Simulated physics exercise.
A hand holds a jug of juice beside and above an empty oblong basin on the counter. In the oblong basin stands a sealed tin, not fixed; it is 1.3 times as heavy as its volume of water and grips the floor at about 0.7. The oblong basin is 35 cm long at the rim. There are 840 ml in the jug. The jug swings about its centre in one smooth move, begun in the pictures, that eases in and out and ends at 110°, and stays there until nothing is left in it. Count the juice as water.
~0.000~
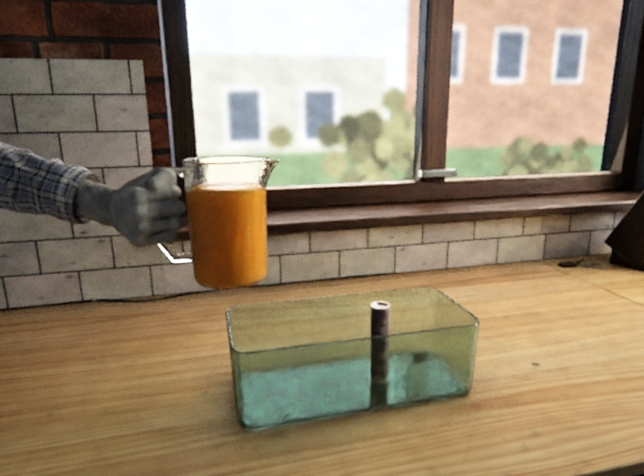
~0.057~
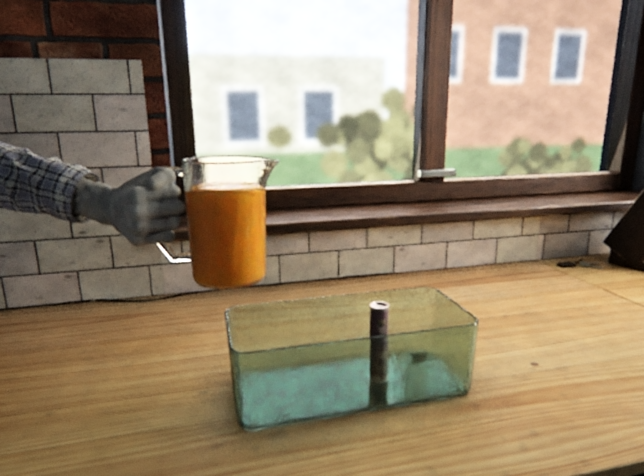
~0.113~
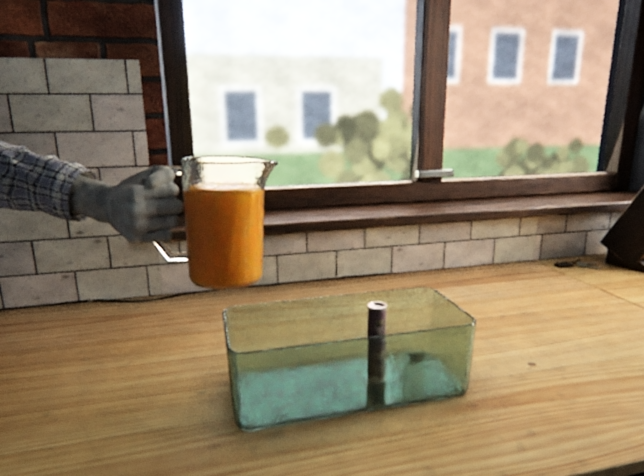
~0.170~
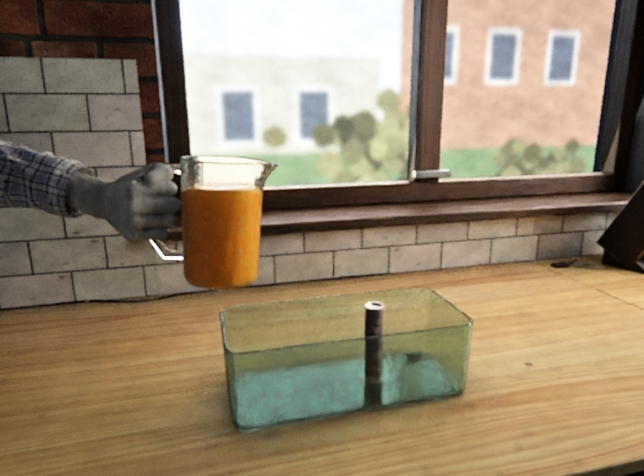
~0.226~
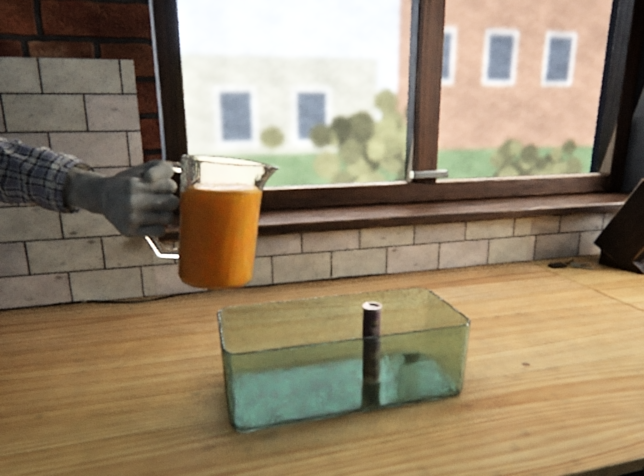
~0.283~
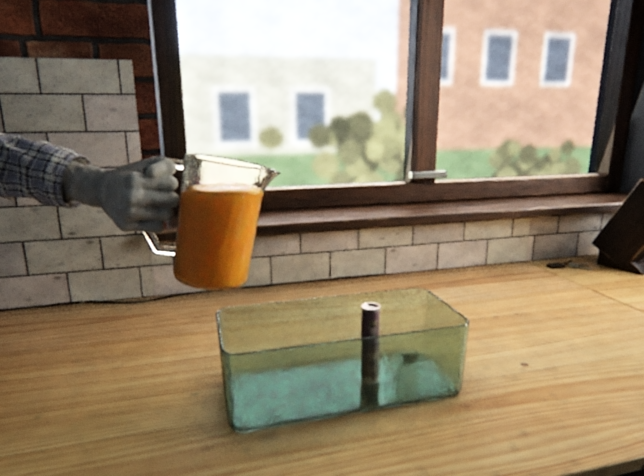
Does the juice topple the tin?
It keeps standing.
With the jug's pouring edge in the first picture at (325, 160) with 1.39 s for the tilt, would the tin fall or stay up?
Then it goes over.
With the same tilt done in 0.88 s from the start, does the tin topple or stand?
The tin stays up.
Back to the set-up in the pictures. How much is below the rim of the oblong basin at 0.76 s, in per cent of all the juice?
About 1 per cent.
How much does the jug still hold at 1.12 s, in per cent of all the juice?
Some 42 per cent.
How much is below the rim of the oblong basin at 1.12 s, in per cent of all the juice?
Near 38 in a hundred.
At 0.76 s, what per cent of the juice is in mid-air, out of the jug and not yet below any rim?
Some 8 per cent.
After 0.76 s the tilt is 64° and 91 per cent is still to pour; the tin stands where it began.
After 1.12 s the tilt is 100° and 42 per cent is still to pour; the tin stands where it began.
After 1.49 s the tilt is 110° and 2 per cent is still to pour; the tin stands where it began.
After 1.89 s the tilt is 110° and 0 per cent is still to pour; the tin stands where it began.
In the end the tin stands where it began.
